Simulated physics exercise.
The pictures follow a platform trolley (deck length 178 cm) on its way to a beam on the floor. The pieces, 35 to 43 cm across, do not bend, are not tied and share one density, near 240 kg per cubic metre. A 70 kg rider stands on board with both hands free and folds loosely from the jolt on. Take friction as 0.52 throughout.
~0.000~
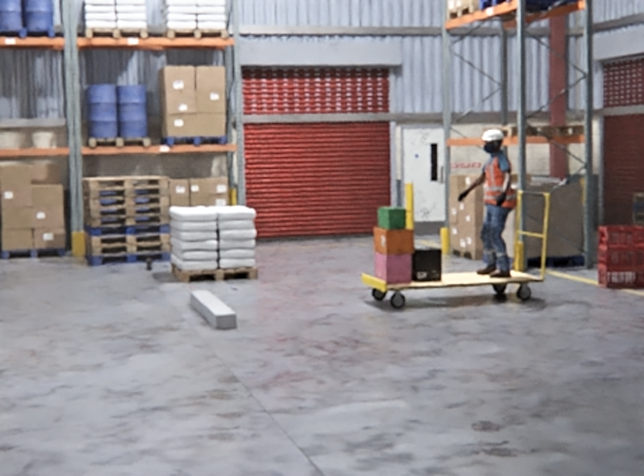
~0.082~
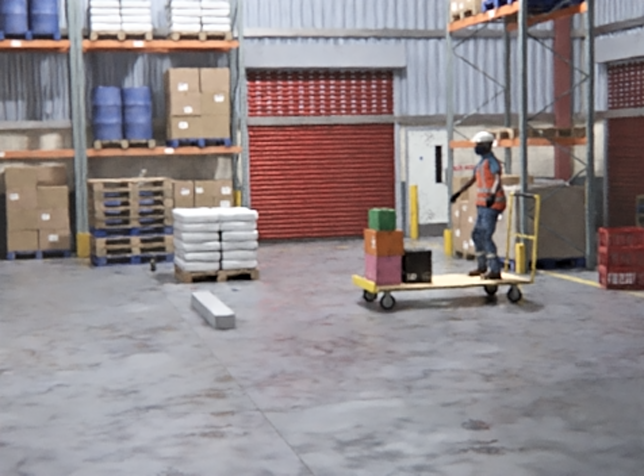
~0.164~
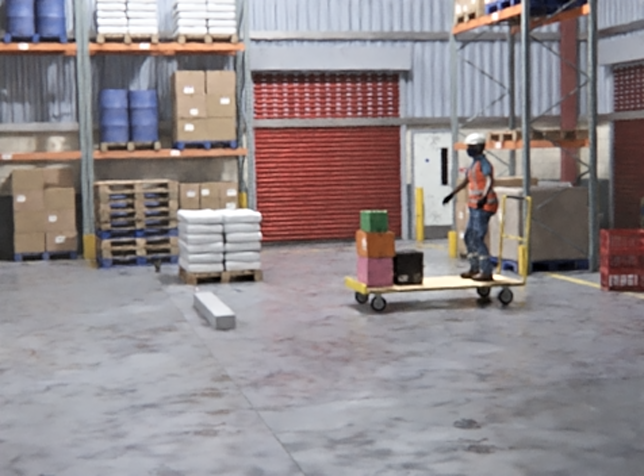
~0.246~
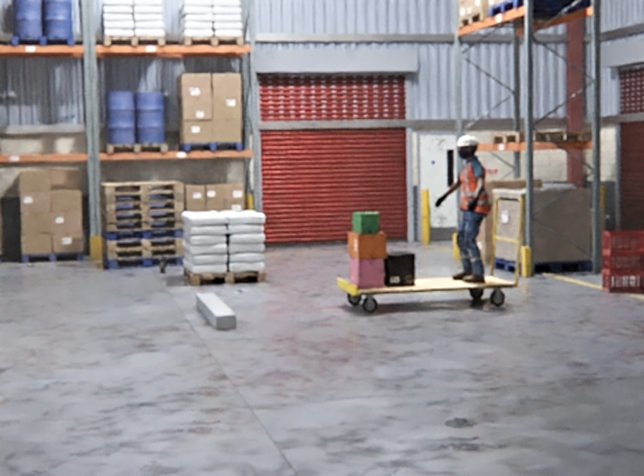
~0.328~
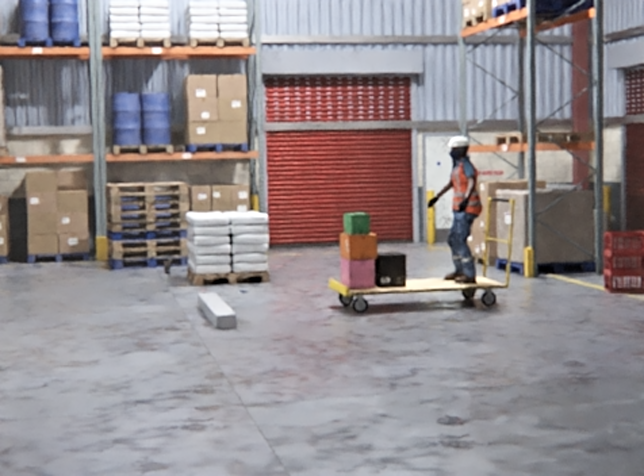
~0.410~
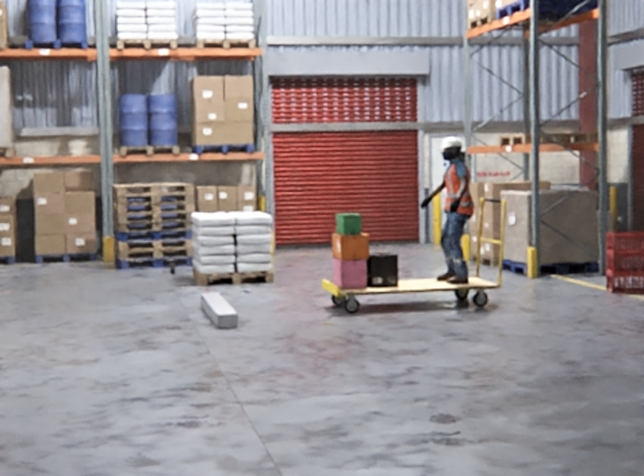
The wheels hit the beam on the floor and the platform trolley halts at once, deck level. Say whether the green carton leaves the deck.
The green carton ends off the deck at this speed.
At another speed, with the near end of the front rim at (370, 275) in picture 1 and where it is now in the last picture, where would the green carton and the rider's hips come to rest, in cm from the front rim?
Then green 60 past, hips 120 behind.
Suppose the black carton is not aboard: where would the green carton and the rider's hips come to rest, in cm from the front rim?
In that case green 50 past, hips 120 behind.
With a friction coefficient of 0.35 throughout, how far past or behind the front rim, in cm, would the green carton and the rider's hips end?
In that case green 70 past, hips 110 behind.
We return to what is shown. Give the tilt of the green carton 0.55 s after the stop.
About 50°.
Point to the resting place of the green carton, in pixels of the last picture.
At about (165, 309).
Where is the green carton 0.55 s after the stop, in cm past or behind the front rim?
About 25 cm past the rim.
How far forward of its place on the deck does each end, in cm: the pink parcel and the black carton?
Forward: Pink 5, black 10.
The wheels strike at 1.34 s.
After 1.59 s the green carton is 3 cm past the rim, tilted 10°, near (214, 229) in the last picture's view.
After 1.89 s the green carton is 23 cm past the rim, tilted 45°, near (195, 240) in the last picture's view.
After 2.34 s the green carton is 55 cm past the rim, tilted 90°, near (167, 308) in the last picture's view.
At rest, 3.4 s, past the rim, green carton and orange carton; behind it, pink parcel, black carton and the rider's hips.
